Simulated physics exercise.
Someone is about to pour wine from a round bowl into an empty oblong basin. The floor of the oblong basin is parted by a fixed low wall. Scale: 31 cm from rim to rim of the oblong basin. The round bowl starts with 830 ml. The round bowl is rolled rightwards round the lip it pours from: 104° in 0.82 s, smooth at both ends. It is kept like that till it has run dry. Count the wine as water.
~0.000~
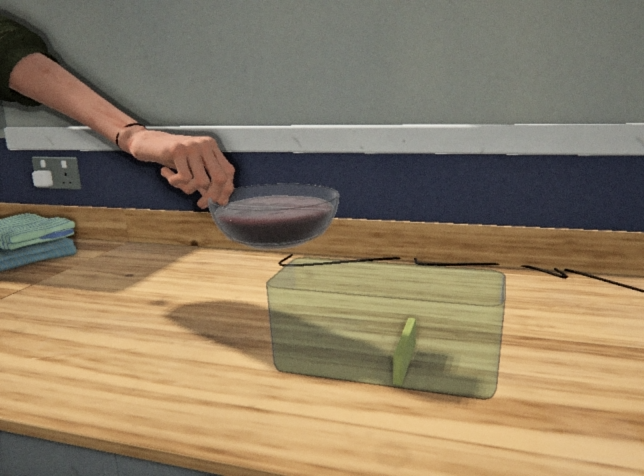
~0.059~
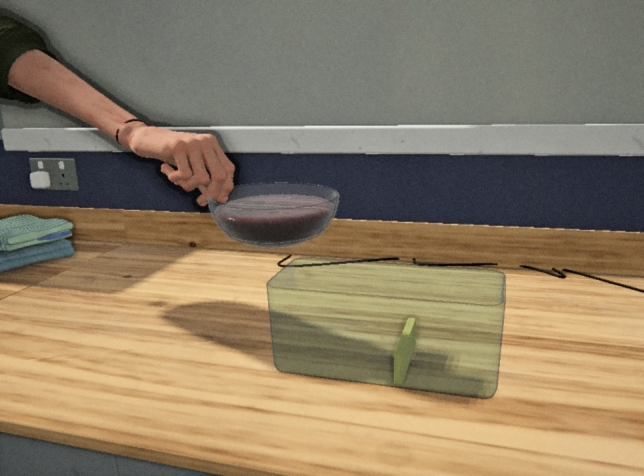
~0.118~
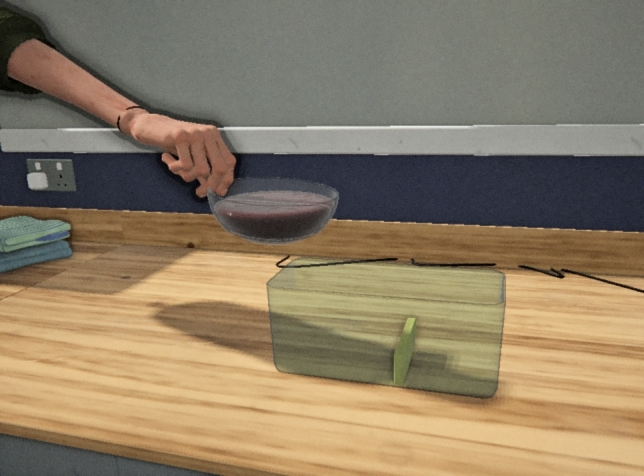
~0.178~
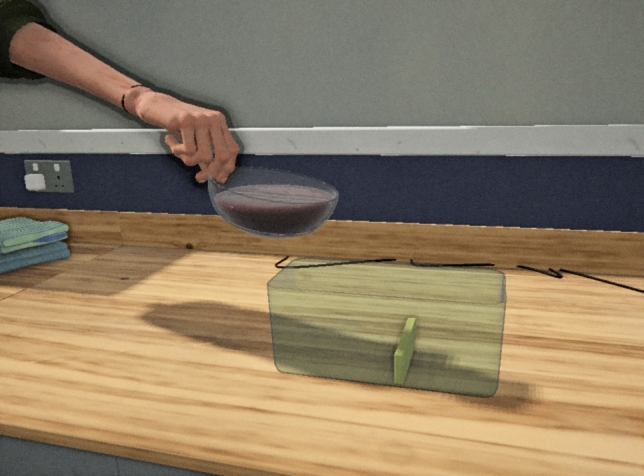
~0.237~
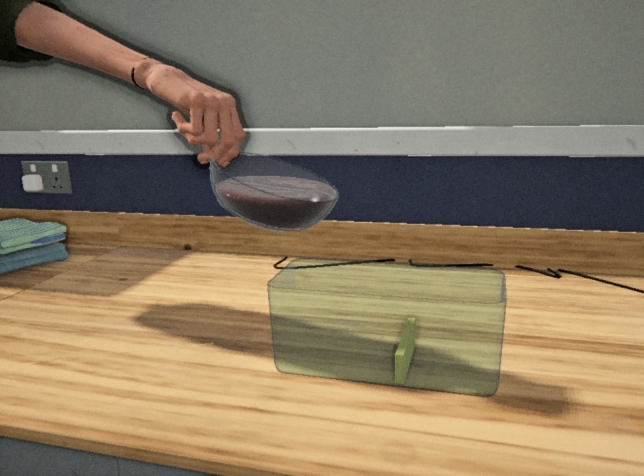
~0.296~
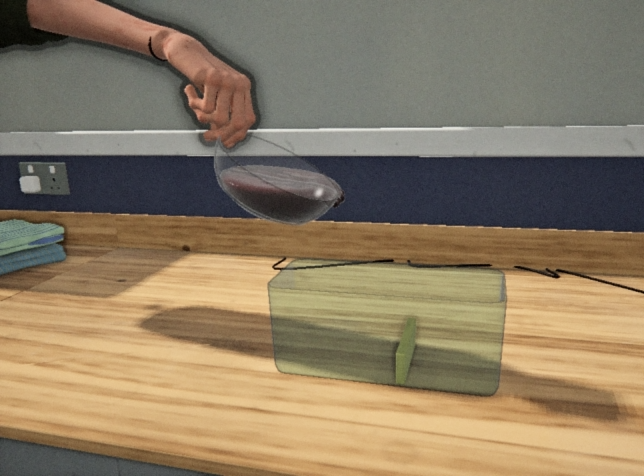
The clip opens with a hand holding a clear round bowl of dark red liquid, nearly level, above a greenish see-through oblong basin on a wooden worktop. The hand then rises and rolls the bowl rightwards, gently at first and then further, and the liquid shifts towards its right-hand lip.
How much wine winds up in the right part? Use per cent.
Roughly 52 per cent is past the wall.
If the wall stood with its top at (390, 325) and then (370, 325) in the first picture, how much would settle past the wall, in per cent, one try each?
In turn about 75 and 85 per cent.
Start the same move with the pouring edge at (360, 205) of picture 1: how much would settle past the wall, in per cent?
Then about 70 per cent.
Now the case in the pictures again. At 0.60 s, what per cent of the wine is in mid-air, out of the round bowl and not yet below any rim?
Some 60 per cent.
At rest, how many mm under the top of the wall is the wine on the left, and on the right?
Some 28 mm on the left and 16 mm on the right.
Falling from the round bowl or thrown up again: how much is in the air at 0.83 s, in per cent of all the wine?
Some 10 per cent.
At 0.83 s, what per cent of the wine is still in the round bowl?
Some 0 per cent.
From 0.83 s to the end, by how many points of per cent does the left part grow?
Some 24 per cent.
By 0.60 s the tilt is 87° and 15 per cent is still to pour, 8 is left of the wall and 17 right of it.
By 0.83 s the tilt is 104° and 0 per cent is still to pour, 17 is left of the wall and 69 right of it.
By 1.06 s the tilt is 104° and 0 per cent is still to pour, 31 is left of the wall and 63 right of it.
By 1.32 s the tilt is 104° and 0 per cent is still to pour, 41 is left of the wall and 53 right of it.
At rest 42 per cent lies left of the wall, 52 right of it and 6 outside.
